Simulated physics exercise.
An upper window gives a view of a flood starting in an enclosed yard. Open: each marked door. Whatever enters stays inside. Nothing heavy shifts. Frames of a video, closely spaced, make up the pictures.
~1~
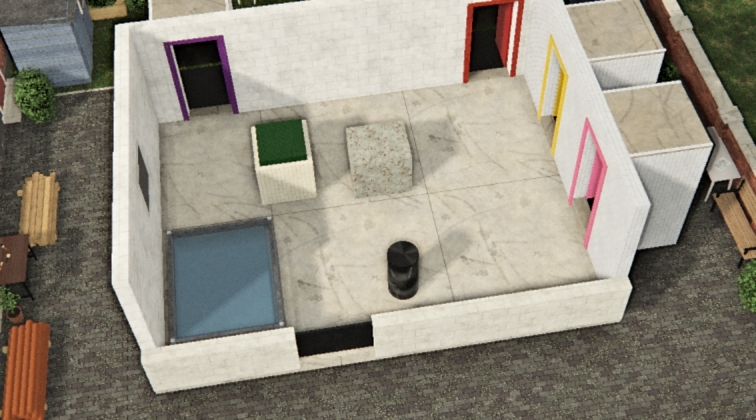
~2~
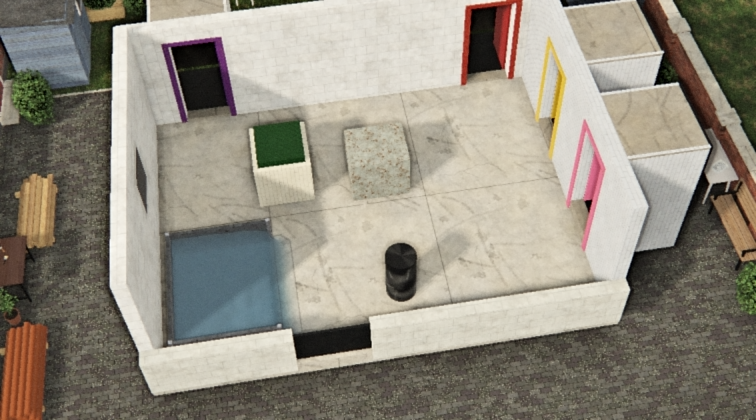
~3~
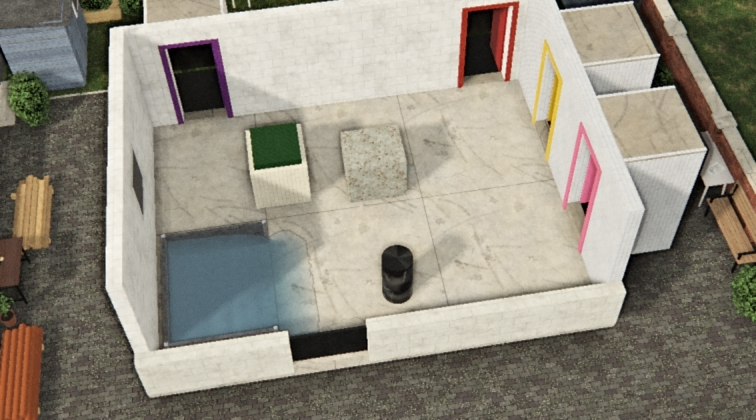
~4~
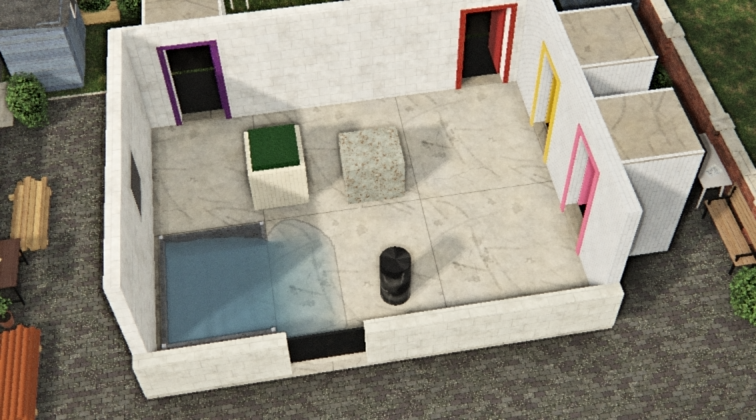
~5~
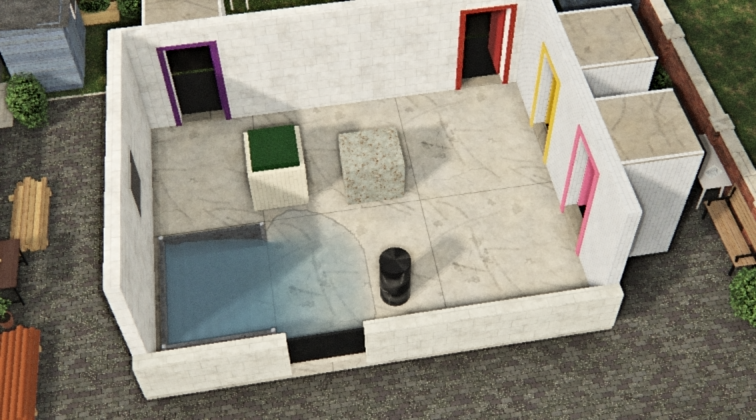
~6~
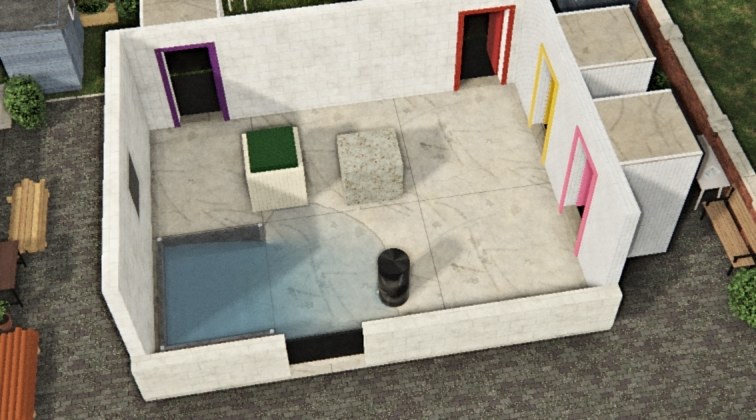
At the start, a square tank of blue water sits still in the left corner of a white-walled yard. Water then pours out past the tank's right side, and a thin, rounded sheet spreads rightward across the pale floor, widening steadily until its edge is beside the black cylinder.
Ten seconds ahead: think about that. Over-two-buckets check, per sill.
Purple door: Within two, pink door: Within two, red door: Over, yellow door: Within two.
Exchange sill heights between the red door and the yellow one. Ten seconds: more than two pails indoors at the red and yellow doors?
Result - red door: Misses the threshold; yellow door: Clears the threshold.
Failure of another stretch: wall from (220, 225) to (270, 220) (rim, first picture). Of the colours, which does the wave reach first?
The one in purple comes first.
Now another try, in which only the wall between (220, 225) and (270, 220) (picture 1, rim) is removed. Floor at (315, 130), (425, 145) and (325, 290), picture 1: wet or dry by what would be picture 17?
In turn: Untouched, then untouched, then untouched.
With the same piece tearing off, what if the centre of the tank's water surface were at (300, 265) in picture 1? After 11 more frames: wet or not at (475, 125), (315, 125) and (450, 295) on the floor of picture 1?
Parched, parched, soaked.
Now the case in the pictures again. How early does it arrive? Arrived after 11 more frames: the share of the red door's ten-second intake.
Working it through, I arrive at 0 %.
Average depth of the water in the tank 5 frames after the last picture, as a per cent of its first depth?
It works out to roughly 48 percent.
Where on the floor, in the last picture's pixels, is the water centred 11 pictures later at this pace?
That comes out near (340, 283).
A moment on, water covers 30 % of the floor; the purple door not reached, the pink door not reached, the red door not reached, the yellow door not reached.
Next, water covers 50 % of the floor; the purple door not reached, the pink door wet at the sill, nothing in, the red door not reached, the yellow door not reached.
Then, water covers 60 % of the floor; the purple door not reached, the pink door wet at the sill, nothing in, the red door not reached, the yellow door wet at the sill, nothing in.
Later, water covers 70 % of the floor; the purple door not reached, the pink door wet at the sill, nothing in, the red door over two buckets in, the yellow door under two buckets in.
In the end, water covers 90 % of the floor; the purple door wet at the sill, nothing in, the pink door wet at the sill, nothing in, the red door over two buckets in, the yellow door under two buckets in.
